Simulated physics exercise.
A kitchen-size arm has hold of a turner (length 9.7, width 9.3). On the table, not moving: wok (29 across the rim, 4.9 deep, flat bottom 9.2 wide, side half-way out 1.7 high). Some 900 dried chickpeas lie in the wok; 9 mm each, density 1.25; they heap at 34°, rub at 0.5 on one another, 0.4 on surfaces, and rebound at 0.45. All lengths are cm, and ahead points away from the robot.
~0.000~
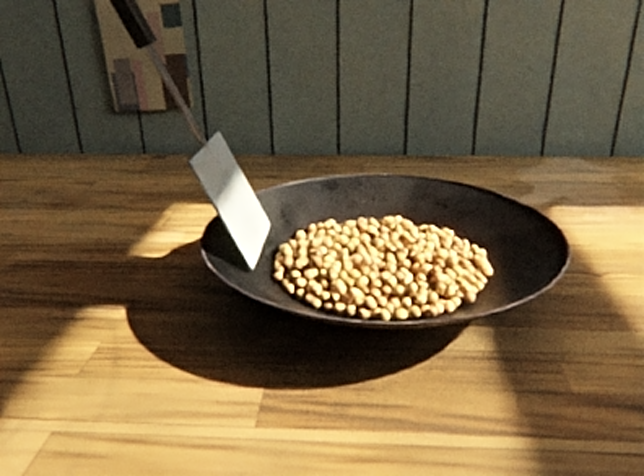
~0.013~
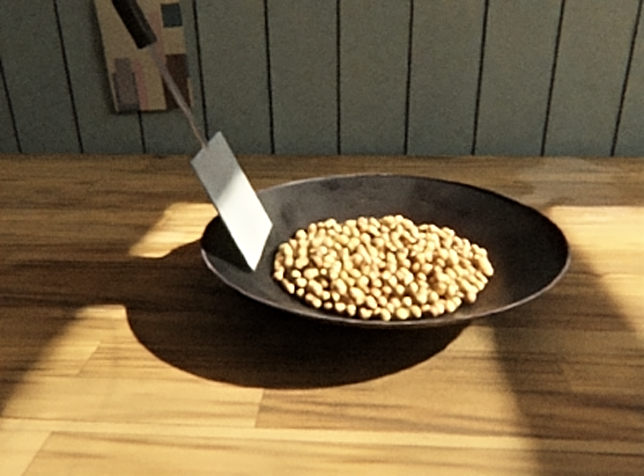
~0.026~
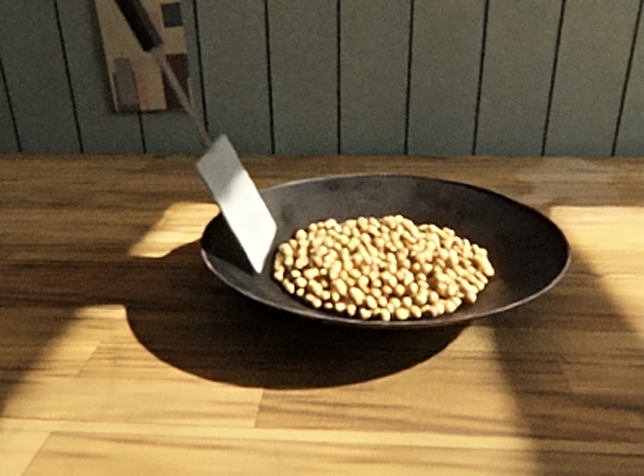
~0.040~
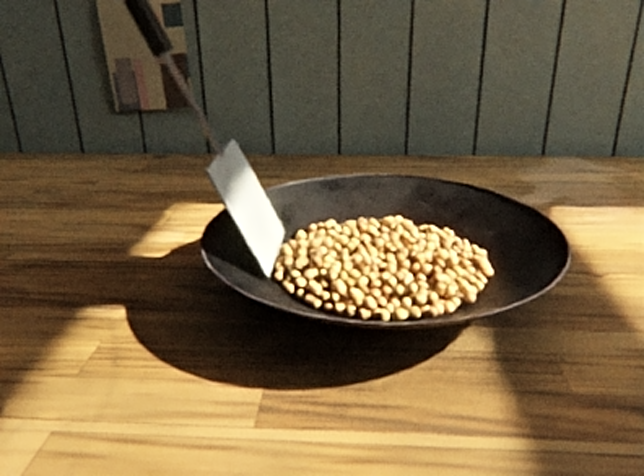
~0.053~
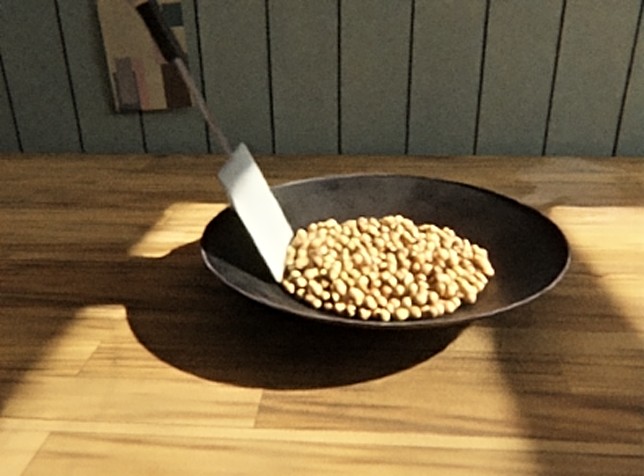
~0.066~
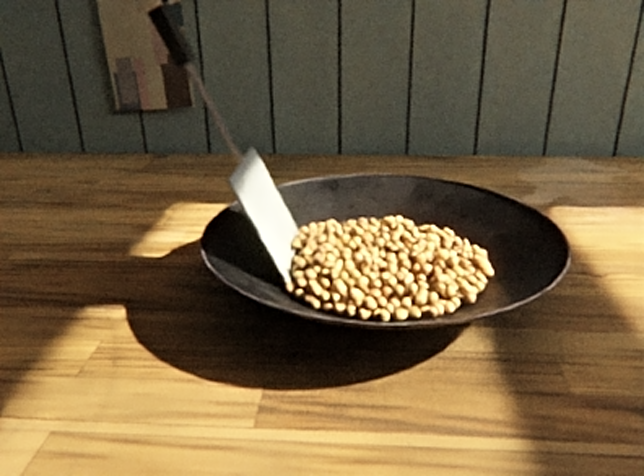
We see a dark, shallow pan holding a heap of pale chickpeas on a sunlit wooden table, while a metal turner at its left side slides slightly rightward and down to the edge of the heap, which barely changes.
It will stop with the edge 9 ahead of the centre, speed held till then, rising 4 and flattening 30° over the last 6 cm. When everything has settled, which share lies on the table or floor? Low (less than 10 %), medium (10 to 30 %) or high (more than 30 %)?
Share on the table or floor: Medium (10 to 30 %).
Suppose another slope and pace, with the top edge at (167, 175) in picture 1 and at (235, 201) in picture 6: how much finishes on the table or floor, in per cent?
Some 35 per cent.
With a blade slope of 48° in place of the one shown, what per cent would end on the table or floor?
It would be near 15 per cent.
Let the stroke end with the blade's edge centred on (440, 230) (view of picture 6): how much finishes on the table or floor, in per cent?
About 0 per cent.
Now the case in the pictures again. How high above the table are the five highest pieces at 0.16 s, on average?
About 5 cm.
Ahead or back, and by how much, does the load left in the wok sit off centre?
Some 4.5 cm ahead.
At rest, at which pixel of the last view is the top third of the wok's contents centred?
Near (491, 248).
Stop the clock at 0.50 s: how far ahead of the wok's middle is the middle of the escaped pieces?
Roughly 20 cm.
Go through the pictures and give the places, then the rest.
The turner top edge at (204, 145), sloping 65°; upper third of the load around (381, 254), from x 280 to 485, top at y 220; 900 in the wok, in the first picture.
The turner top edge at (205, 146), sloping 65°; upper third of the load around (381, 254), from x 280 to 485, top at y 220, in the second picture.
The turner top edge at (211, 148), sloping 65°; upper third of the load around (381, 254), from x 280 to 485, top at y 220, in the third picture.
The turner top edge at (220, 153), sloping 65°; upper third of the load around (381, 254), from x 280 to 485, top at y 220, in the fourth picture.
The turner top edge at (231, 158), sloping 65°; upper third of the load around (381, 254), from x 280 to 485, top at y 220, in the fifth picture.
The turner top edge at (241, 162), sloping 65°; upper third of the load around (378, 253), from x 280 to 485, top at y 220; 900 in the wok, in the sixth picture.
After 0.16 s, sloping 65°, highest piece 5 above the table; 900 in the wok.
After 0.26 s, sloping 56°, highest piece 6 above the table; 900 in the wok.
After 0.50 s, sloping 35°, highest piece 6 above the table; 716 in the wok, 174 on the table or floor, 10 on the blade or in flight.
After 1.55 s, sloping 35°, highest piece 5 above the table; 715 in the wok, 185 on the table or floor.
In the end, 715 in the wok, 185 on the table or floor. That is 21 % on the table or floor.
